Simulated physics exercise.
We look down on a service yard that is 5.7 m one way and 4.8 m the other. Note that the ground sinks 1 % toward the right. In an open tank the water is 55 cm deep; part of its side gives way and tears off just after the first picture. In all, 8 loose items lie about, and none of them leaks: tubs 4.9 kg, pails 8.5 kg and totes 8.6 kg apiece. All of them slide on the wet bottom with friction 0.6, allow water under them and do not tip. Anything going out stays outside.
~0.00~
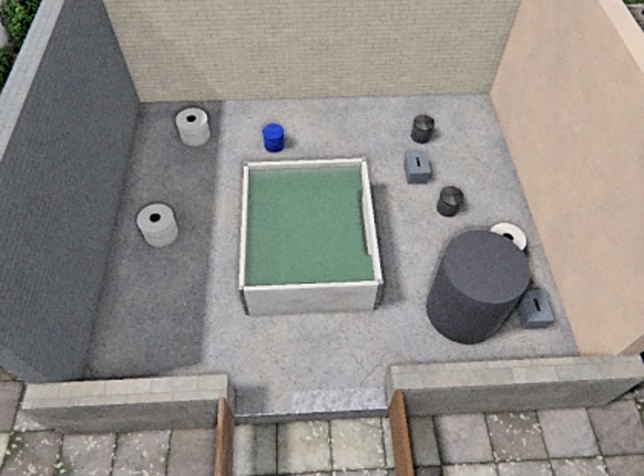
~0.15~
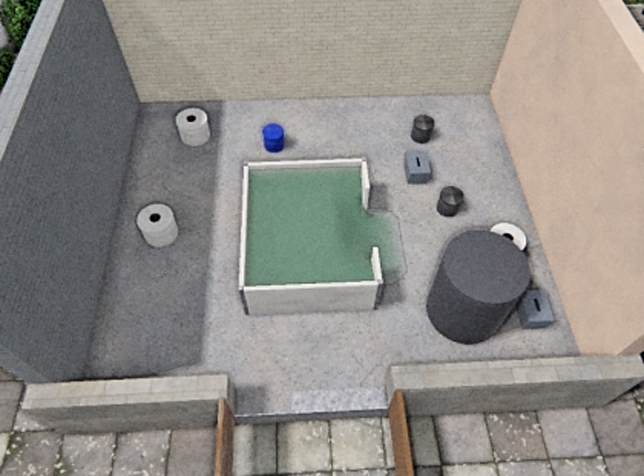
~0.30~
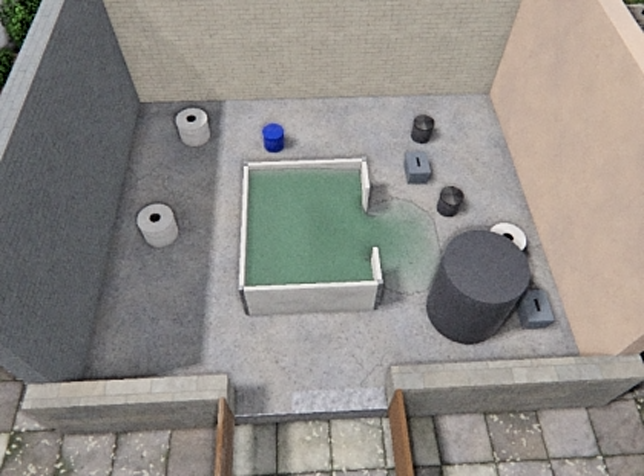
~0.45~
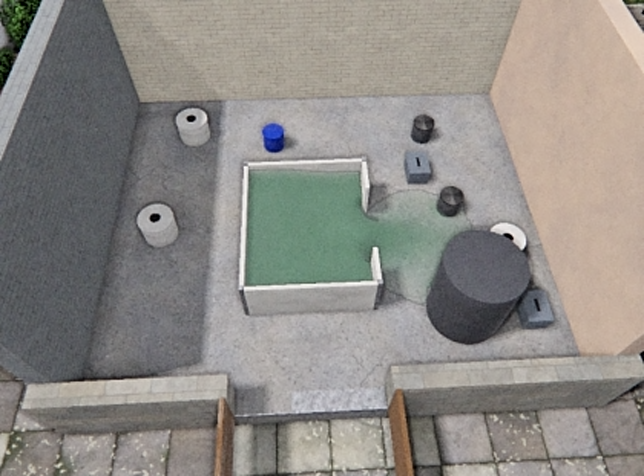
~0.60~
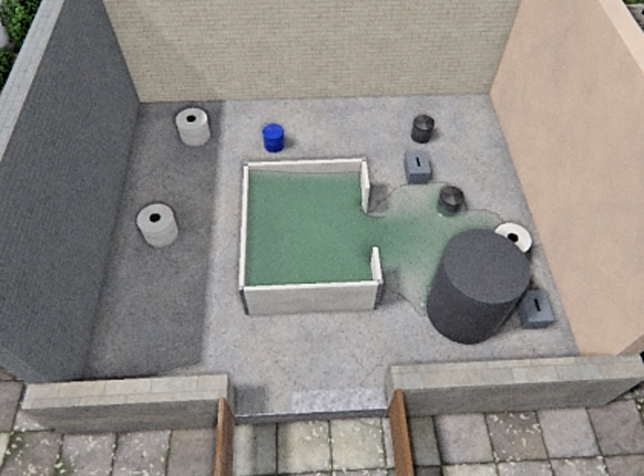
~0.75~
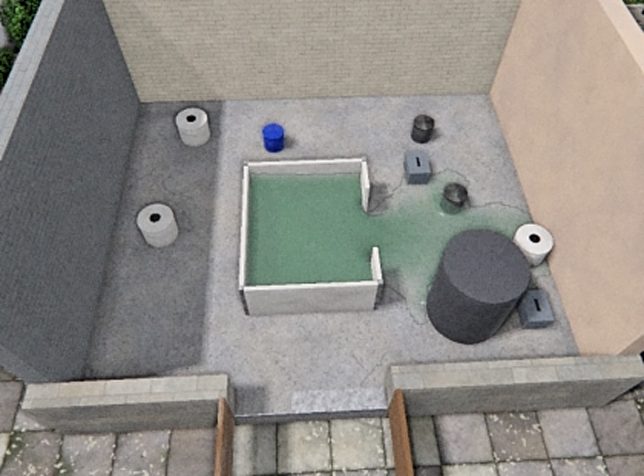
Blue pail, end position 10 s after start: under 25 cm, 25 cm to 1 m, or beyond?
Expect it to remain essentially still.
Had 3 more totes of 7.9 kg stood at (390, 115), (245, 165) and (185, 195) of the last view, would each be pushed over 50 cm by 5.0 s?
Taking them in order: Far enough, not far enough and not far enough.
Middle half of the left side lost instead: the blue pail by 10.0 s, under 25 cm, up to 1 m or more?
Outcome for the blue pail: It remains nearly still.
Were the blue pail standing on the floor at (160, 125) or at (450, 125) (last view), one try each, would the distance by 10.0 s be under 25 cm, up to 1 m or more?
First it remains in place, then it is swept away.
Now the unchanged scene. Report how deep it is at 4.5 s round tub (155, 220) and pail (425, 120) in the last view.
Roughly 0 and 6 cm.
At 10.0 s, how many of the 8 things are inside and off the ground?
I'd say 3 of them.
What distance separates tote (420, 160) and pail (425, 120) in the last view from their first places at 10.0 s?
In turn: 0 cm, 10 cm.
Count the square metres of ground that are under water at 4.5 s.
Wet area: Approx. 19 m2.
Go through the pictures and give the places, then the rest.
In the first picture, the blue pail at (273, 131) rests on the ground; water covers 2.7 m2; 0 of 8 have shifted.
In the second picture, the blue pail at (273, 131), on the bottom; water covers 3.2 m2; 0 of 8 have shifted.
In the third picture, the blue pail at (273, 131) rests on the ground; 3.9 m2 under water; 0 of 8 have shifted.
In the fourth picture, the blue pail at (273, 131), on the bottom; water covers 4.6 m2; 0 of 8 have shifted.
In the fifth picture, the blue pail at (273, 131) rests on the ground; water covers 5.1 m2; 1 of 8 have shifted.
In the sixth picture, the blue pail at (273, 131), on the bottom; 5.9 m2 under water; 2 of 8 have shifted.
After 2.0 s the blue pail is near (273, 131), 0.0 m from its start, aground; 0 of 8 are out; 1 afloat.
After 4.5 s the blue pail is near (273, 131), 0.0 m from its start, aground; 0 of 8 are out; 1 afloat.
After 7.0 s the blue pail is near (273, 131), 0.0 m from its start, aground; 0 of 8 are out; 2 afloat.
After 10.0 s the blue pail is near (273, 131), 0.0 m from its start, aground; 0 of 8 are out; 3 afloat.
